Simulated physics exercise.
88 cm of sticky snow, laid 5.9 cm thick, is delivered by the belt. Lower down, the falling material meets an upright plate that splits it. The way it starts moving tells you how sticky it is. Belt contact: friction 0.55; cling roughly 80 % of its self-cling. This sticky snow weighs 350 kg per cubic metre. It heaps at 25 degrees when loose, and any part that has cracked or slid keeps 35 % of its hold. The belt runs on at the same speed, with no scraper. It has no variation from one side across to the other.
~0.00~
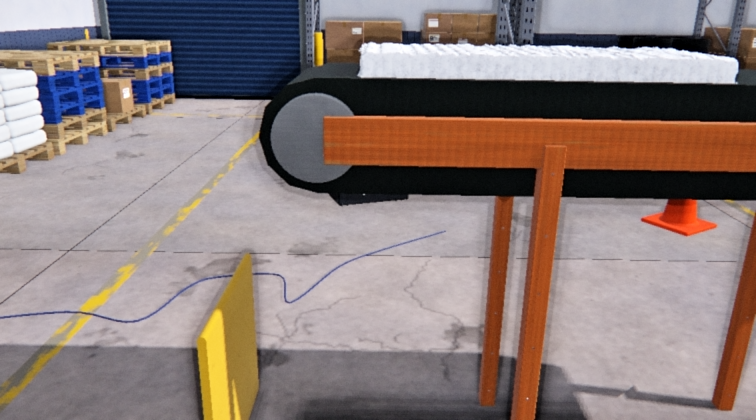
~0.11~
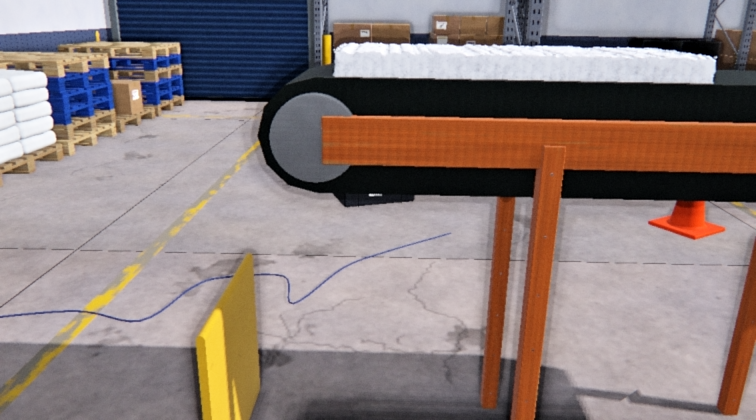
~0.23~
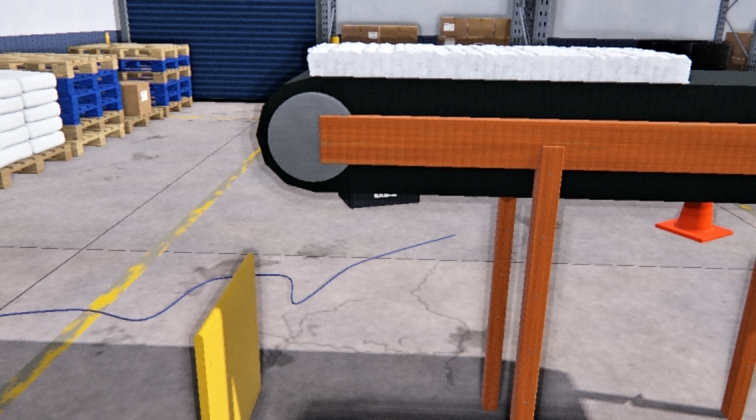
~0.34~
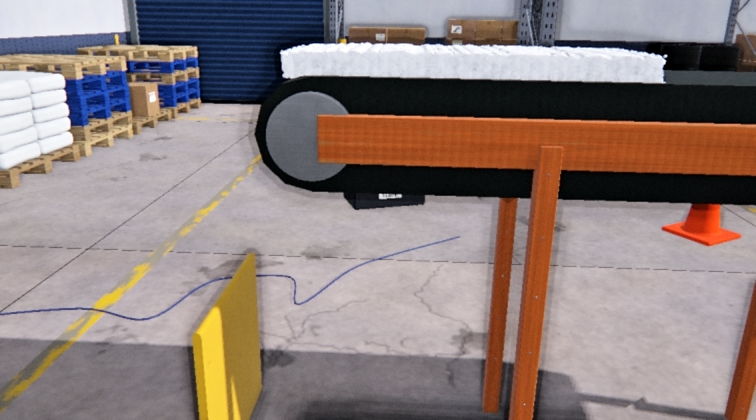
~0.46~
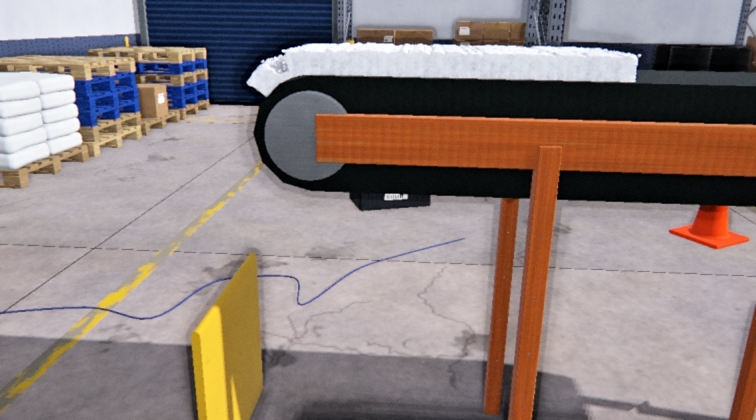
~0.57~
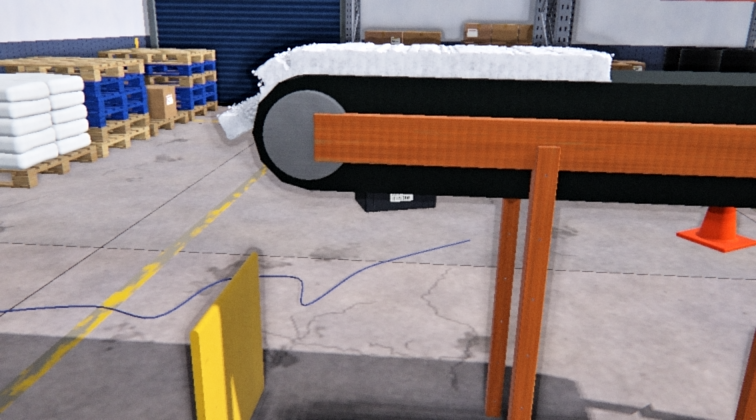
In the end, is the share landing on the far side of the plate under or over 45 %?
It ends up greater than 45 percent.
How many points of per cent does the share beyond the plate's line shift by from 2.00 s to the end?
12 percent.
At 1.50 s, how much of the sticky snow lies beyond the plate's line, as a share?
Something close to 35 in a hundred.
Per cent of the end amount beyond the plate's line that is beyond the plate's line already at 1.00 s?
I'd put it near 20 per cent.
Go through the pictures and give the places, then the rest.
The first frame shows front end of the sticky snow at (361, 74).
The second frame shows front end of the sticky snow at (335, 71).
The third frame shows front end of the sticky snow at (309, 70), 2 % of it past the top of the roller, in one piece.
The fourth frame shows front end of the sticky snow at (282, 60), 8 % of it past the top of the roller, in one piece.
The fifth frame shows front end of the sticky snow at (250, 79), 15 % of it past the top of the roller, cracking.
The sixth frame shows front end of the sticky snow at (220, 123), 21 % of it past the top of the roller, cracking.
By 1.00 s, 14 % is beyond the plate's line.
By 1.50 s, 35 % is beyond the plate's line.
By 2.00 s, 52 % is beyond the plate's line.
By 2.51 s, 64 % is beyond the plate's line.
By 3.90 s, at the end, 64 % is beyond the plate's line.
